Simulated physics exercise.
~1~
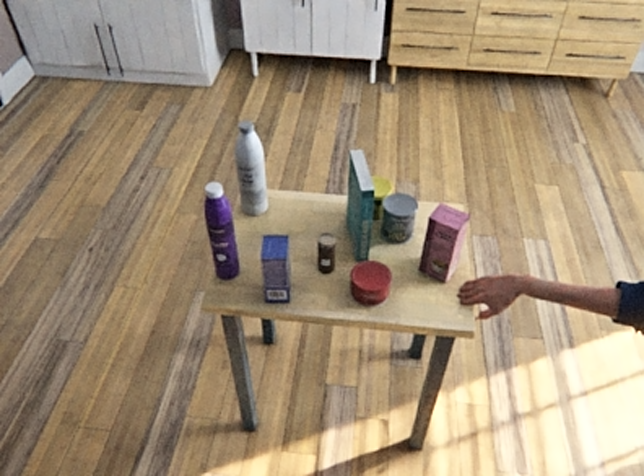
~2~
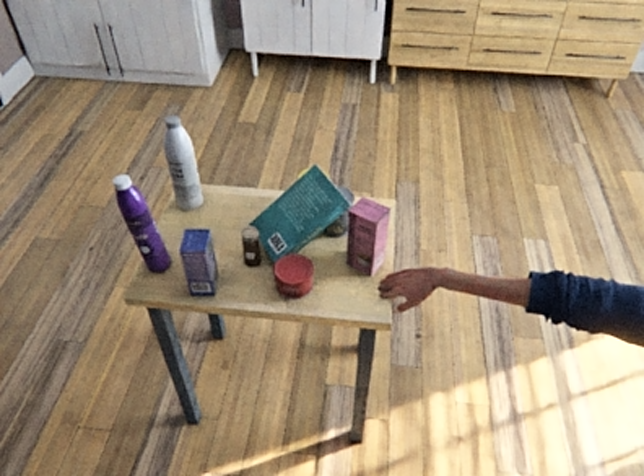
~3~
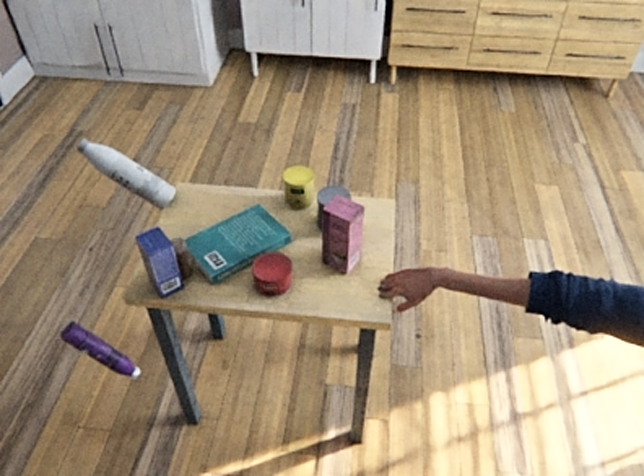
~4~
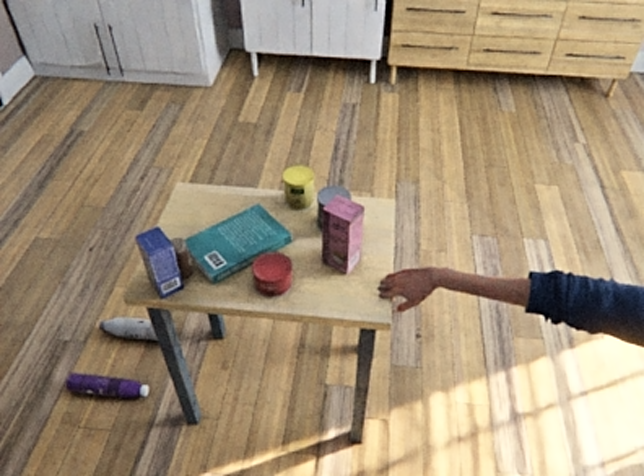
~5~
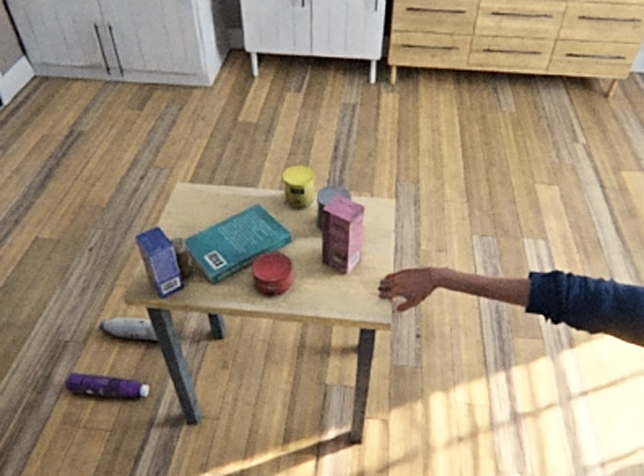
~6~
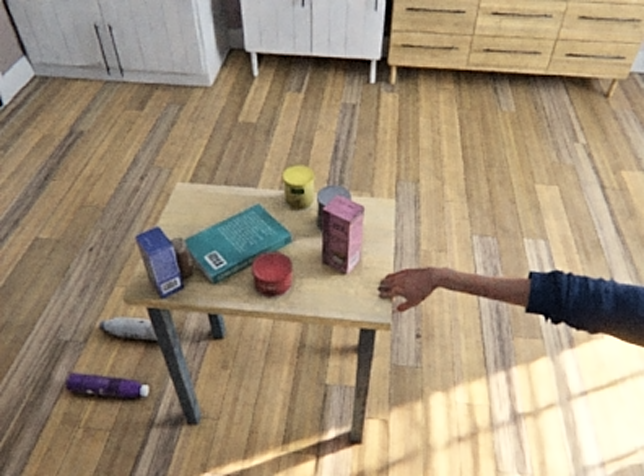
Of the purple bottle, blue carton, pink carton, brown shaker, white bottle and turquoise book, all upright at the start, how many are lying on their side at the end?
Three of them are lying on their side at the end. They are the purple bottle and the white bottle on the floor, and the turquoise book on the table.
